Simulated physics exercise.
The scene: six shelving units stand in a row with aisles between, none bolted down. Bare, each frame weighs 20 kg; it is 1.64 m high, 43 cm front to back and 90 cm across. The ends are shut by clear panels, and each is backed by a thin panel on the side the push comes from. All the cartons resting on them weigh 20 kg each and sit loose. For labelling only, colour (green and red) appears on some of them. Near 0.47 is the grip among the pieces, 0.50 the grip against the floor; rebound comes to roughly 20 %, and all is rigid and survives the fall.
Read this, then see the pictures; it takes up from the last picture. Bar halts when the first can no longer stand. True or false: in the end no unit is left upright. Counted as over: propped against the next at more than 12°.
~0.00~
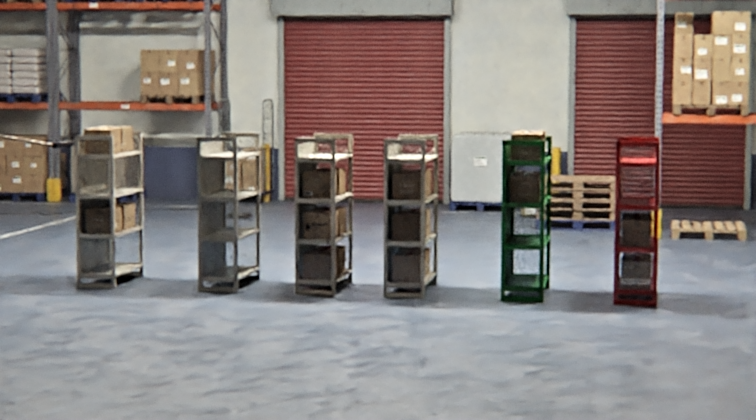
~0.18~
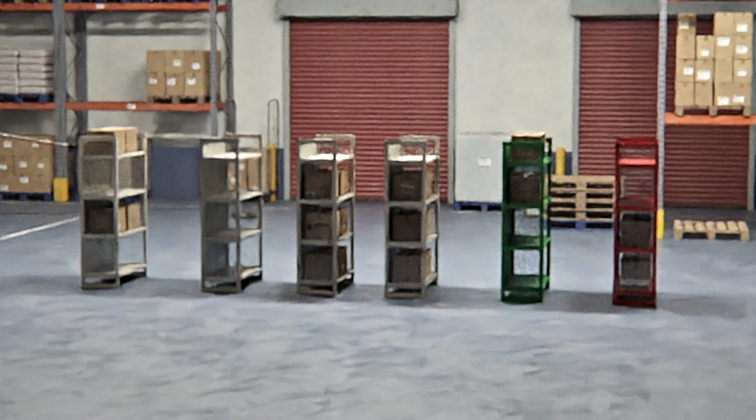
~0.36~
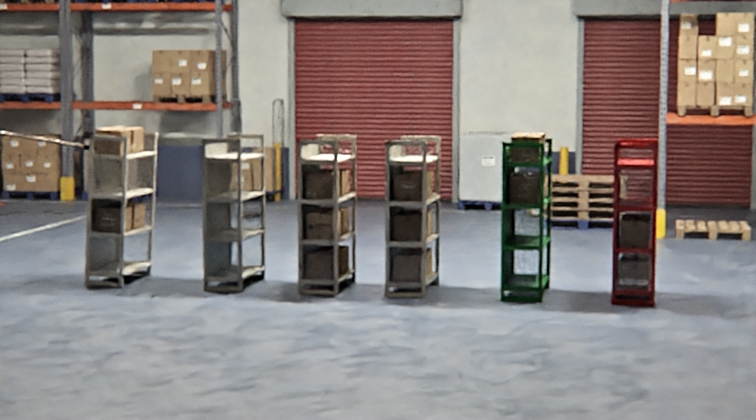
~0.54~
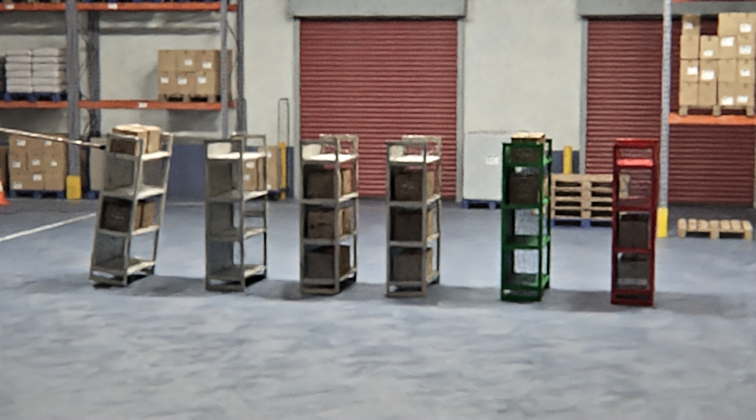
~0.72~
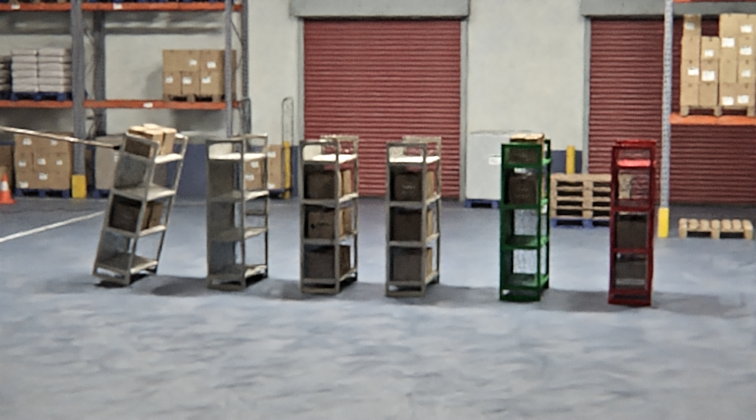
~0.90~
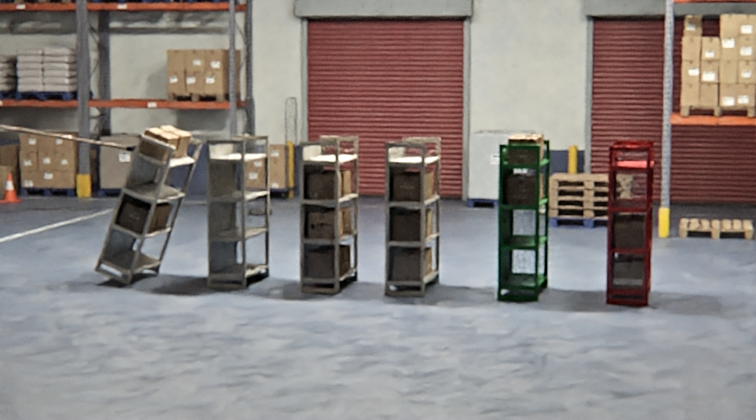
False.
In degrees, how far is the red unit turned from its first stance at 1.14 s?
Close to 0° of tilt compared with the start.
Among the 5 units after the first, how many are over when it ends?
The number is 2.
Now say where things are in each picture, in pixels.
In the first frame (each place is the centre of the face we see best; the camera moves round a little), pole end (54, 146) 19 cm from the first unit; green unit (523, 222); red unit (637, 224); the others all in place.
In the second frame, pole end (70, 147) 54 mm from the first unit; green unit (523, 222).
In the third frame, pole end (86, 147) pushing; red unit (634, 225); the others all in place.
In the fourth frame, pole end (101, 148) pushing; red unit (633, 225); the others all in place.
In the fifth frame, pole end (116, 148) pushing; red unit (631, 226); the others all in place.
In the sixth frame, pole end (128, 149) pushing; red unit (628, 226); green unit (519, 223); the others all in place.
By 1.14 s, 0 cartons spilt or dropped; none of the 5 other units over.
By 1.44 s, 4 cartons spilt or dropped; 1 of the 5 other units over.
By 2.06 s, 4 cartons spilt or dropped; 2 of the 5 other units over.
When it is over (2.8 s), 4 cartons spilt or dropped; 2 of the 5 other units over; green unit unmoved; red unit unmoved. Three left standing. In pixels of the last frame, middles, green unit near (524, 218), red unit near (630, 221).
